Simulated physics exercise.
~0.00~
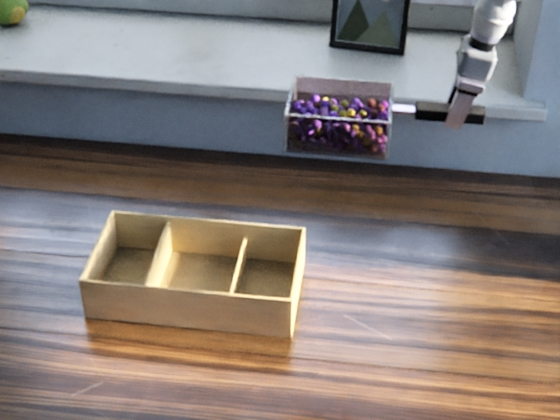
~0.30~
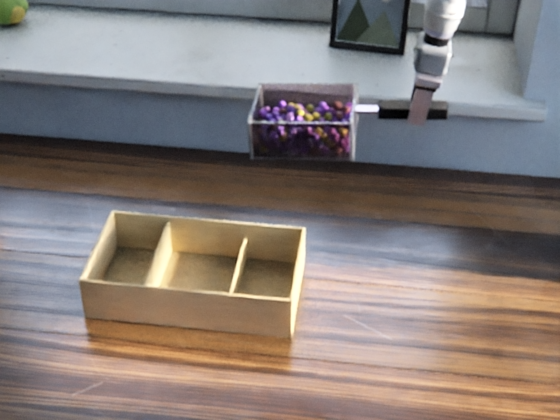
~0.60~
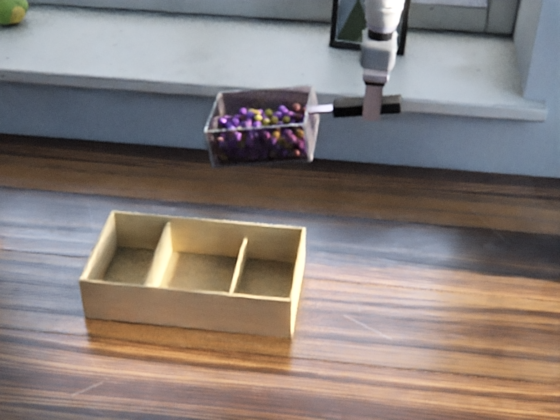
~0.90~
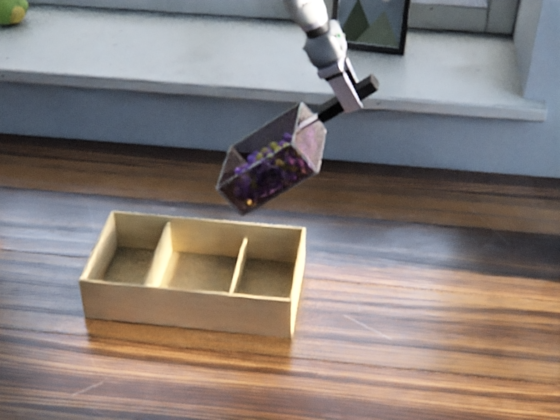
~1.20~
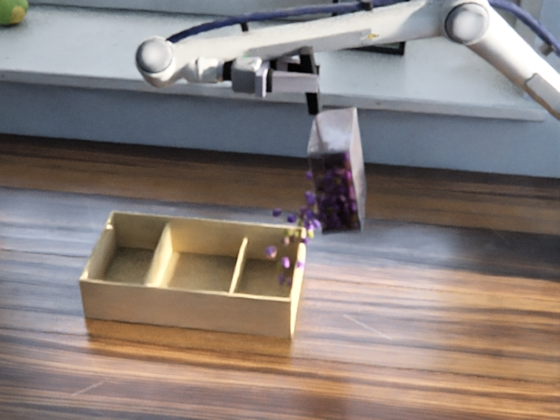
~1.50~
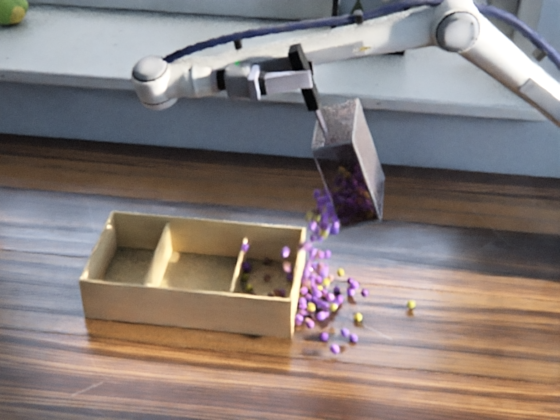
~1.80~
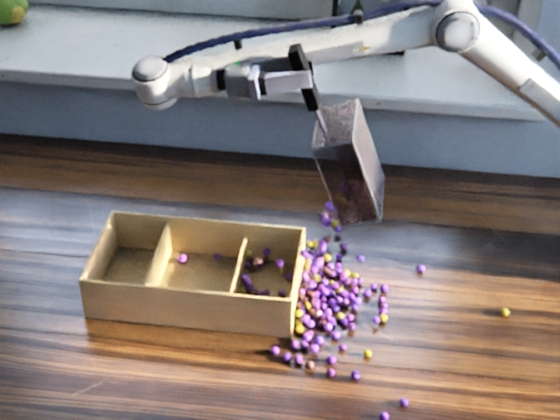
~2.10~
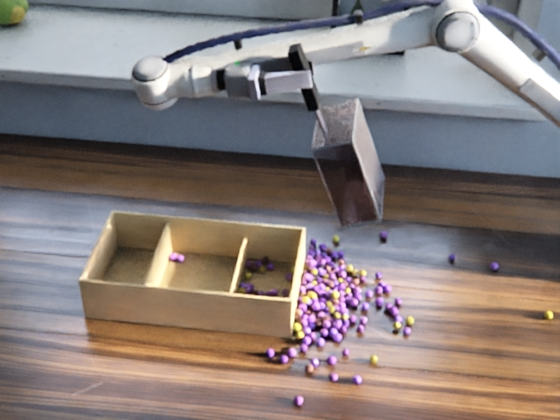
On a wooden tabletop, a robot arm tipping a clear box of purple and yellow sweets, most spilling beside a divided crate.
